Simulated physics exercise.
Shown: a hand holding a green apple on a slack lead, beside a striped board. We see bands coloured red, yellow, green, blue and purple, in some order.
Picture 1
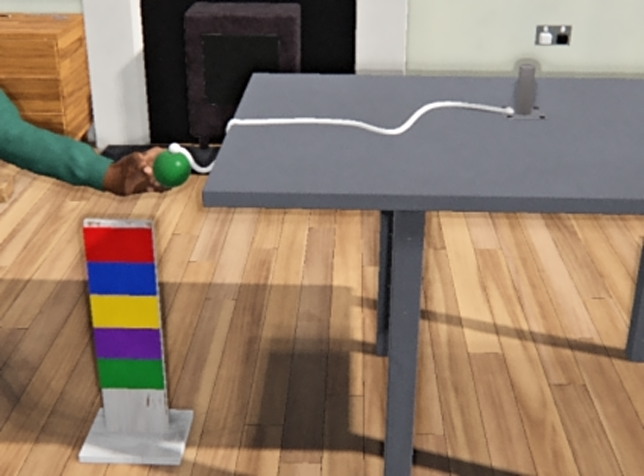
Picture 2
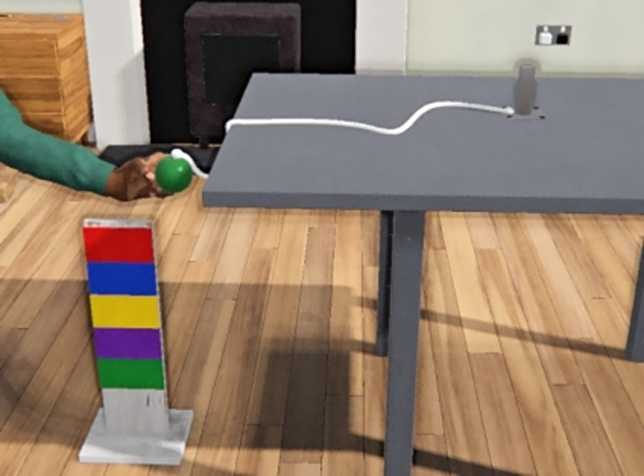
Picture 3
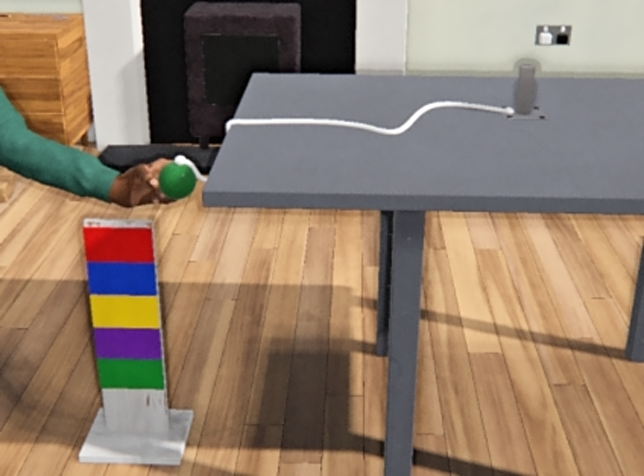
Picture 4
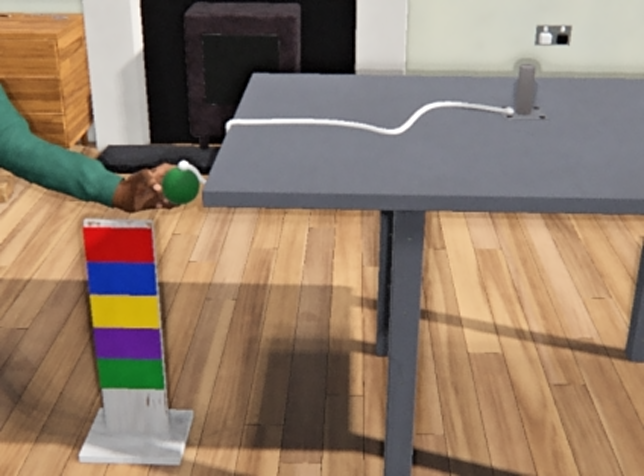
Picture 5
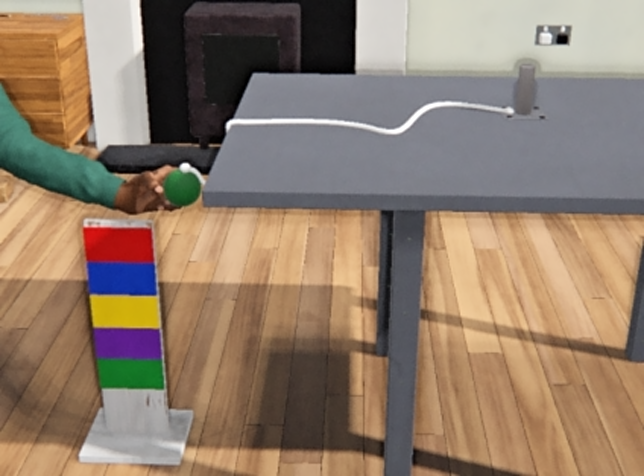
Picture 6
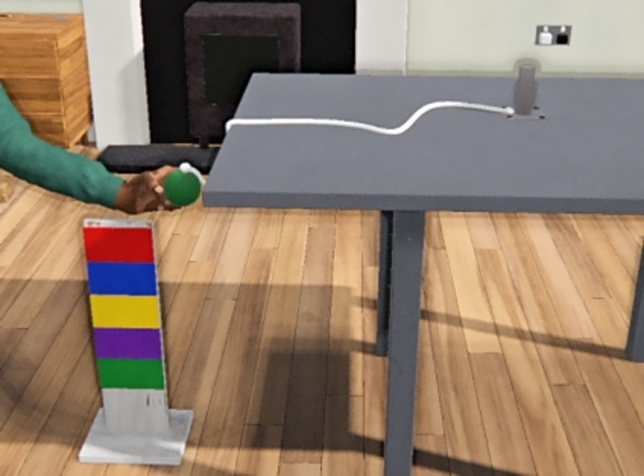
A hand reaching in from the left holds a green ball-like object with a white cord at the edge of a gray table, above a board striped red, blue, yellow, purple and green. It shifts slightly right and down toward the table's corner, then stays nearly still, while the cord across the tabletop barely changes.
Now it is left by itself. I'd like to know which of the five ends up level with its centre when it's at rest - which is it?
It's yellow.
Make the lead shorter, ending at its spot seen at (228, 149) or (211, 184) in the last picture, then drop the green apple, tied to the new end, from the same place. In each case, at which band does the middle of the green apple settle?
Cut one gives red; cut two gives blue.
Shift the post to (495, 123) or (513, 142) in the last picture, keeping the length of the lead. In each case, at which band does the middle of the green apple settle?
It would be purple; purple.
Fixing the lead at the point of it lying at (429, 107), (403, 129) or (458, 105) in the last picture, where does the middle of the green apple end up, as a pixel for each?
That would be (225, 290) for the first, (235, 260) for the second and (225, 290) for the third.
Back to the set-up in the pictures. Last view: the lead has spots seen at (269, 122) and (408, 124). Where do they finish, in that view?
Well, the first one sits at (230, 159), and the second one sits at (358, 118).
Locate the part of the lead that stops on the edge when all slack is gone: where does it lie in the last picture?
The piece you want is at about (300, 122).
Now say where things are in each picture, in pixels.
The first frame shows green apple (171, 169); red (118, 246); blue (121, 280); yellow (125, 313); purple (128, 345); green (131, 375).
The second frame shows green apple (174, 174); lead through (473, 106) (418, 114) (376, 130) (300, 122) (229, 139).
The third frame shows green apple (177, 181).
The fourth frame shows green apple (180, 185); lead through (473, 106) (418, 114) (376, 130) (300, 122) (229, 138).
The fifth frame shows green apple (182, 188).
The sixth frame shows green apple (182, 188); lead through (473, 106) (418, 114) (376, 130) (300, 122) (229, 138).
A little later, apple near (248, 289); level with blue.
Next, apple near (211, 297); level with yellow.
When it is over, apple near (229, 302); level with yellow. Its middle rests at the yellow band.
